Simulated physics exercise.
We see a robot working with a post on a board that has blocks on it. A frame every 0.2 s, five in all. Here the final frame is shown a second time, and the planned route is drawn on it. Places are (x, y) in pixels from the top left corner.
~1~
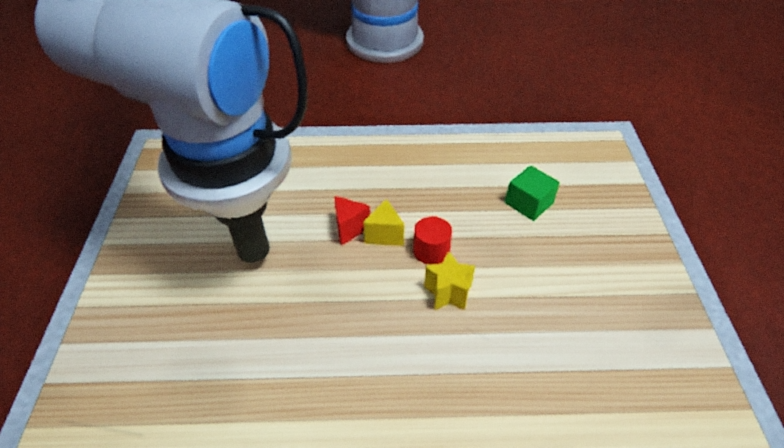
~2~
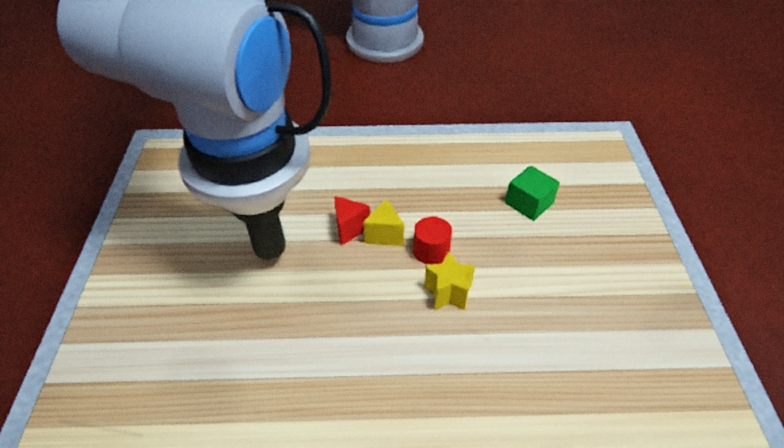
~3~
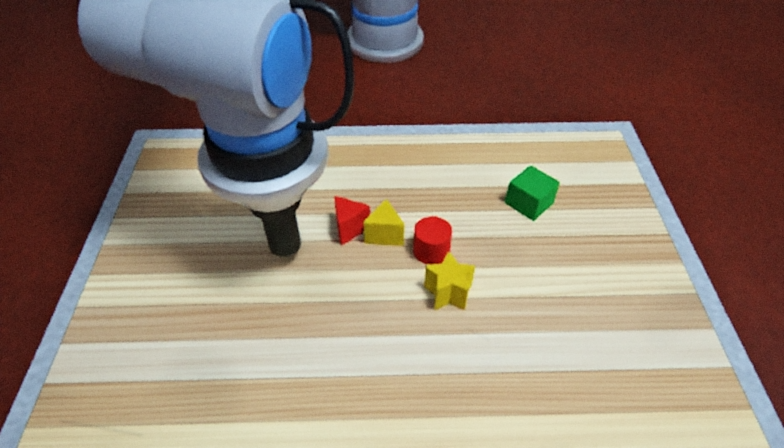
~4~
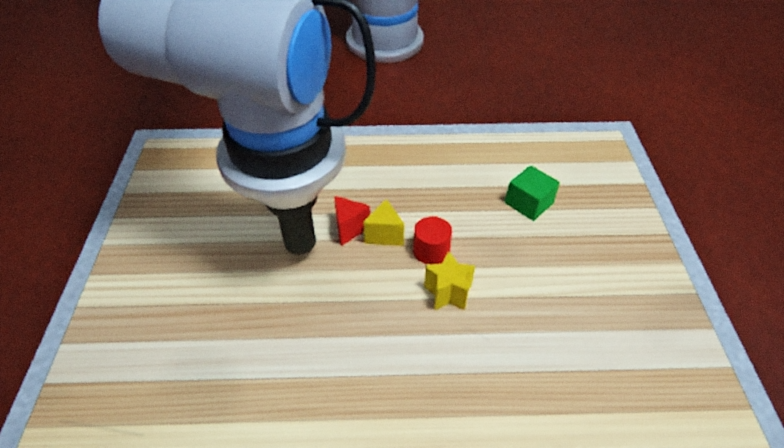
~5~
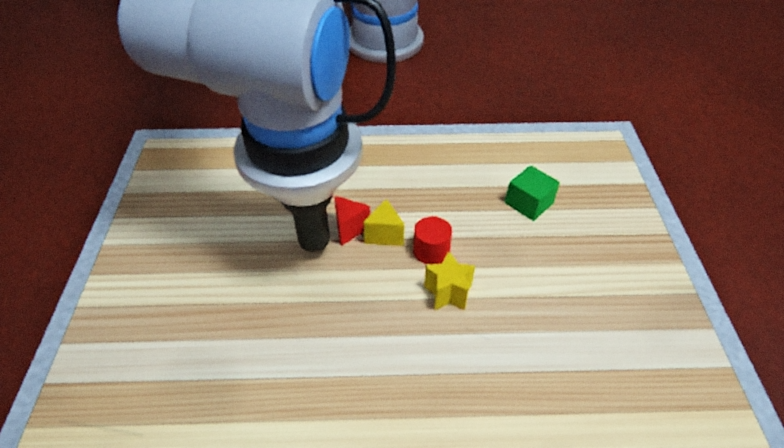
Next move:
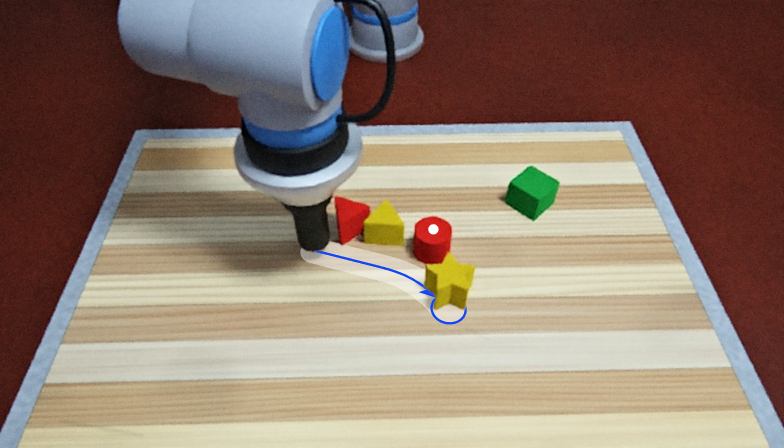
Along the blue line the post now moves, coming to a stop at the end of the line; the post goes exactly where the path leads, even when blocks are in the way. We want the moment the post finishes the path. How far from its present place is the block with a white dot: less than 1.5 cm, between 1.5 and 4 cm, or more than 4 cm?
Once the path ends, it will sit under 1.5 cm from where it is now.
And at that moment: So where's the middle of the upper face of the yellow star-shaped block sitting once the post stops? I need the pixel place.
It is going to be at (486, 290).
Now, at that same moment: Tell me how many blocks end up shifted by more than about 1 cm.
Count: 1.
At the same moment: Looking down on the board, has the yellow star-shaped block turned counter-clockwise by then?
Answer: Yes.
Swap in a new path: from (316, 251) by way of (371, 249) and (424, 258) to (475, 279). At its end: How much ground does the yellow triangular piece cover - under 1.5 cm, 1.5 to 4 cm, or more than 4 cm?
It shifts 1.5 to 4 cm.
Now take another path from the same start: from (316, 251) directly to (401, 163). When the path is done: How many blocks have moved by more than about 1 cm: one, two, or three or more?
Blocks displaced: 1.
The line goes from (316, 251) by way of (363, 263) and (410, 278) to (449, 309); the dot is on the red cylinder.
On the path given first. One third of the way, post (363, 252); nothing pushed yet.
Two thirds of the way, post (411, 267); nothing pushed yet.
At the end, post (450, 298); red cylinder unmoved; yellow star-shaped block (486, 290), turned 50° anticlockwise.
